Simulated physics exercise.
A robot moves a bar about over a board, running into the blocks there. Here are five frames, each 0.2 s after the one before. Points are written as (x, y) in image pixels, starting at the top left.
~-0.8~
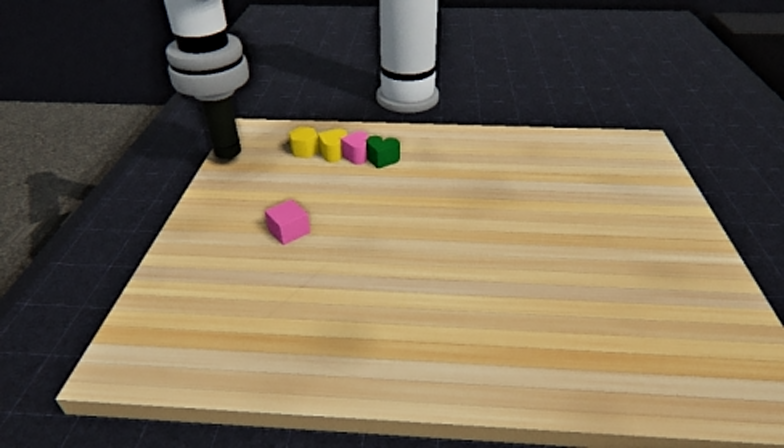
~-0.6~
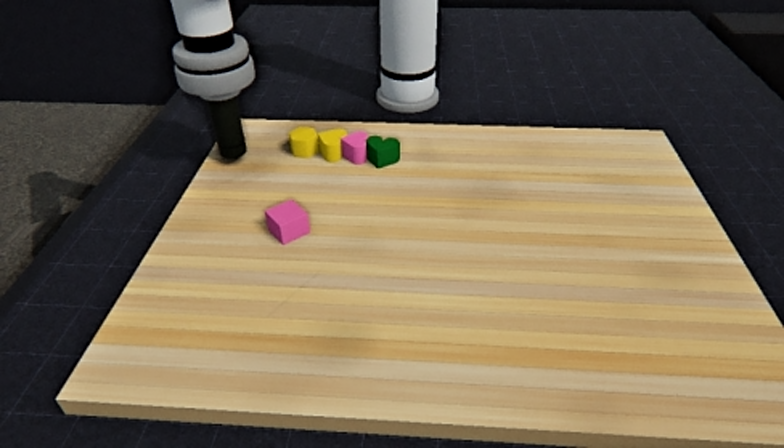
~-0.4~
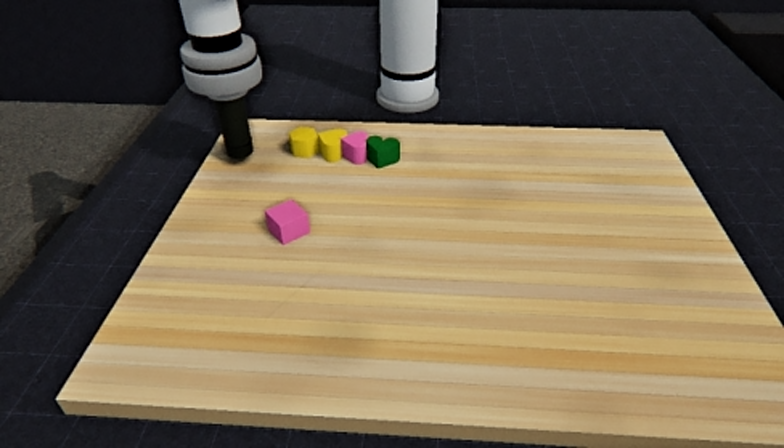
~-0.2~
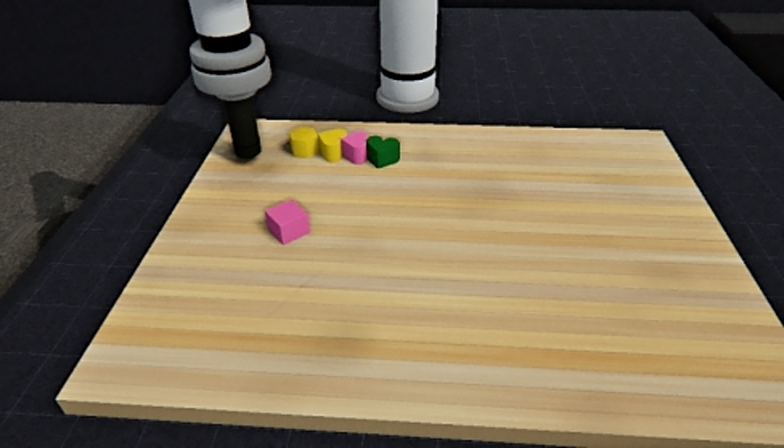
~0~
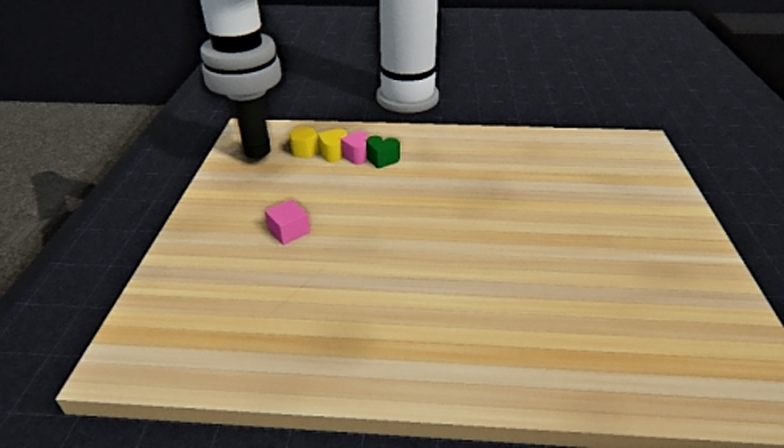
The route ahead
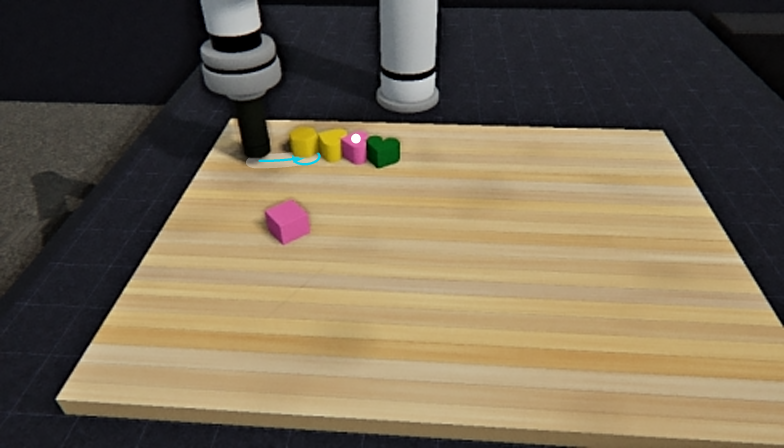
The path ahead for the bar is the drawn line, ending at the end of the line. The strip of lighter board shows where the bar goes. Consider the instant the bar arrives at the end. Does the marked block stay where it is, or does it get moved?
Left where it is.
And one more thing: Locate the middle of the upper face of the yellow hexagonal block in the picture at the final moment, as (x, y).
It comes to (315, 127).
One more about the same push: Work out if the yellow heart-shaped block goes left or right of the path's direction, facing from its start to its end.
The answer is left: Facing from the path's start to its end, that's where the yellow heart-shaped block shifts.
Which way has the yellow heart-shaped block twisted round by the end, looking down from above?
If we look at it from overhead, the yellow heart-shaped block pivots clockwise.
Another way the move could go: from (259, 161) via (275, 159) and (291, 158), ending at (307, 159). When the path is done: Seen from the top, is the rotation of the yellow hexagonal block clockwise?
No, that is not what happens.
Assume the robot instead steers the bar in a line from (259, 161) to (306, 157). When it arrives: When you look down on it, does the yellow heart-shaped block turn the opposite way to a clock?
Short answer: No.
Path on the board, from (259, 161) through (283, 160) to (306, 157); the dot is on the pink heart-shaped block.
What follows on the original path. Halfway along, bar at (282, 151); nothing pushed yet.
At the end, bar at (305, 148); yellow hexagonal block at (315, 127), turned 45° anticlockwise; yellow heart-shaped block at (340, 130), turned 50° clockwise; pink heart-shaped block in place.
